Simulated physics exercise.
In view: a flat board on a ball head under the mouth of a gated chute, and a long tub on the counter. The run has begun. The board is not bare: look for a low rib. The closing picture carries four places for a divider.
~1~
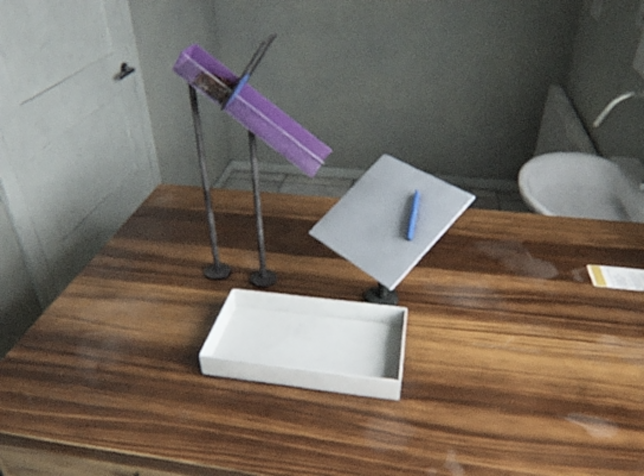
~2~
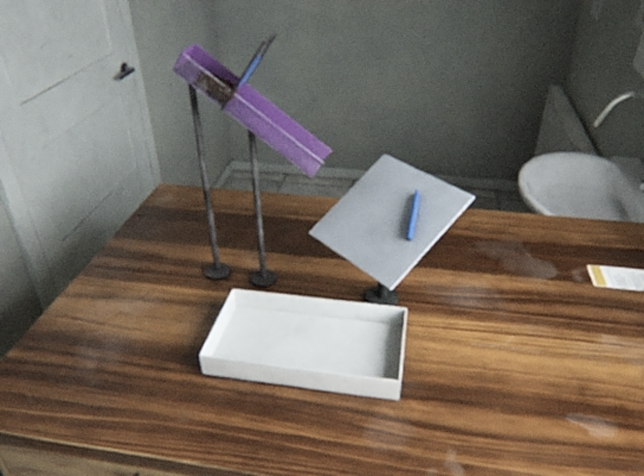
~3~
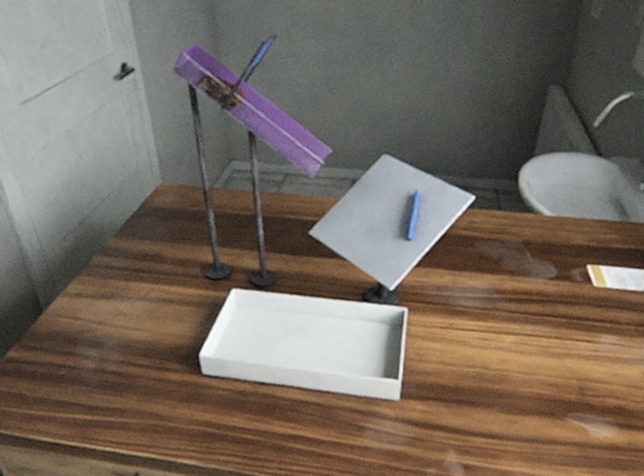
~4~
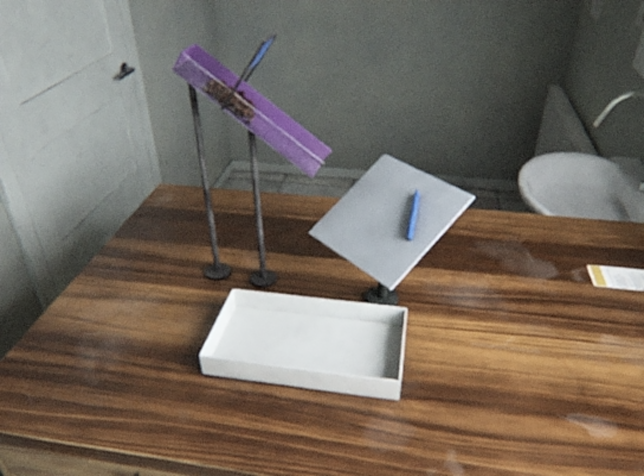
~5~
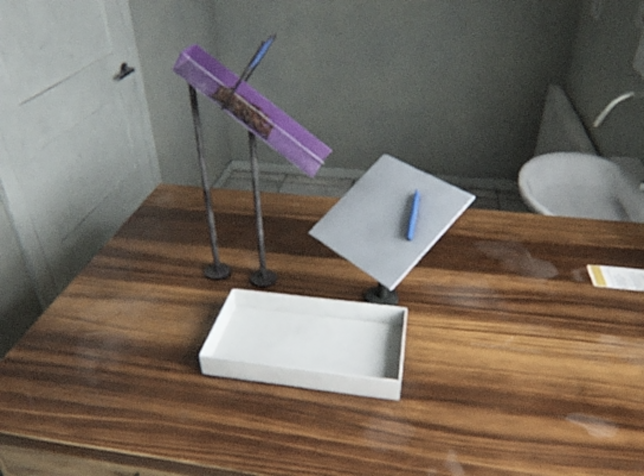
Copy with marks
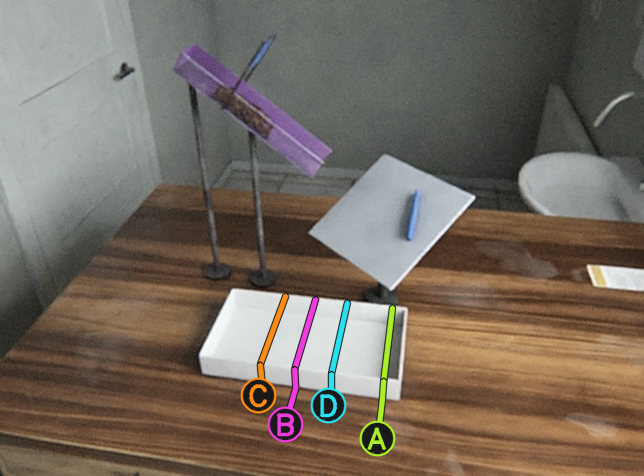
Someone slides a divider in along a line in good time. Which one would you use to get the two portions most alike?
Line D.
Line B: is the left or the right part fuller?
More lands on the right.
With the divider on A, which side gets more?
Left.
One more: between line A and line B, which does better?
B.
On the marked copy, line A crosses the front rim at (383, 379); line B crosses the front rim at (294, 368); line C crosses the front rim at (260, 363); line D crosses the front rim at (331, 373).
With A, of what is caught, nearly all on the left of the divider, a small part on the right.
With B, of what is caught, about a quarter on the left of the divider, most on the right.
With C, of what is caught, a small part on the left of the divider, most on the right.
With D, of what is caught, about half on the left of the divider, about half on the right.
